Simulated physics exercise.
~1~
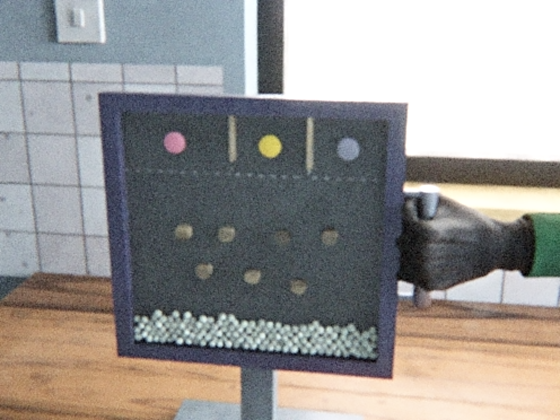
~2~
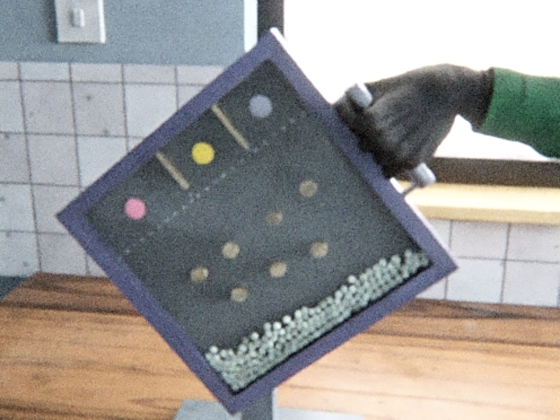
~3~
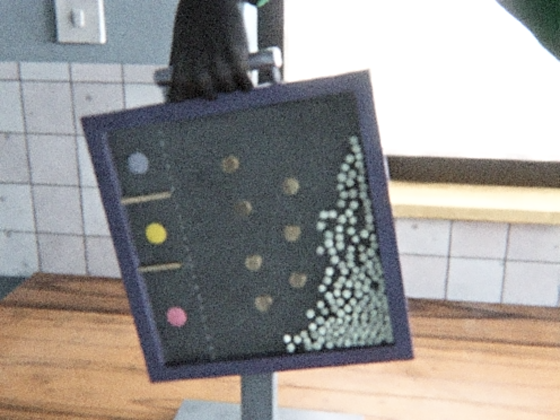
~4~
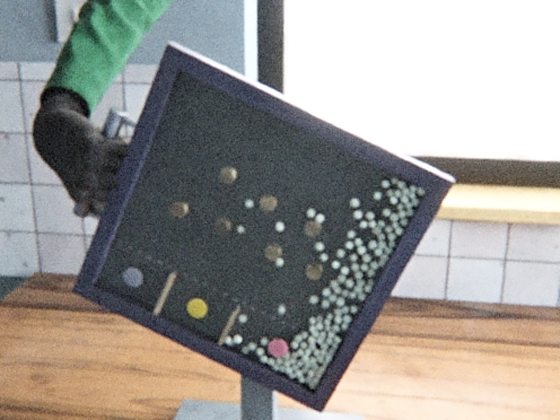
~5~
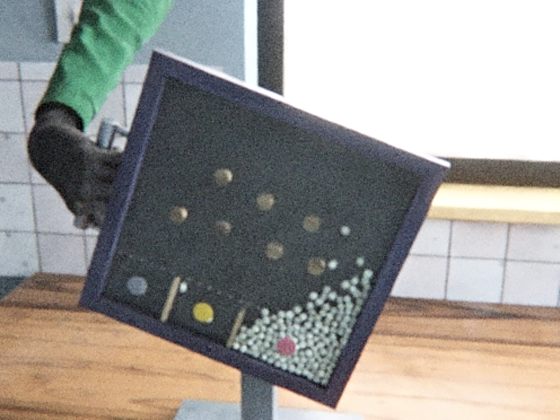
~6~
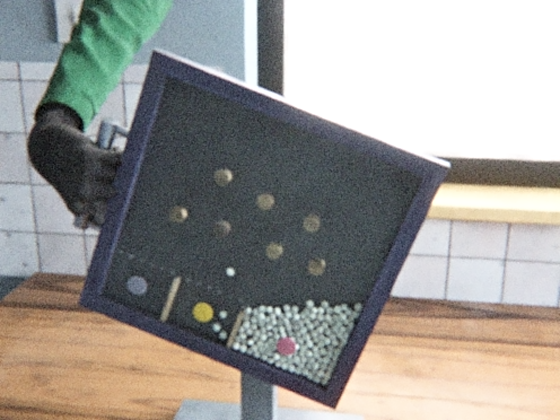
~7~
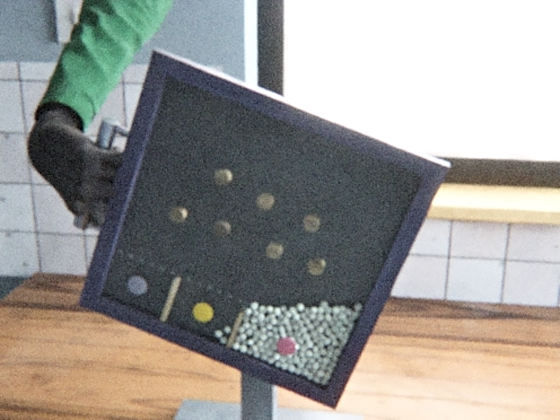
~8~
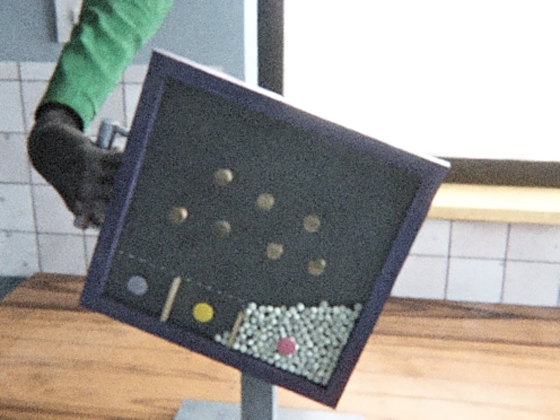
We see a gloved hand turn a square, see-through case of small white beads anticlockwise until it is nearly upside down; the beads slide along the right side, tumble past the pegs and settle heaped in the pink-stickered pocket, leaving the yellow and grey pockets practically empty.
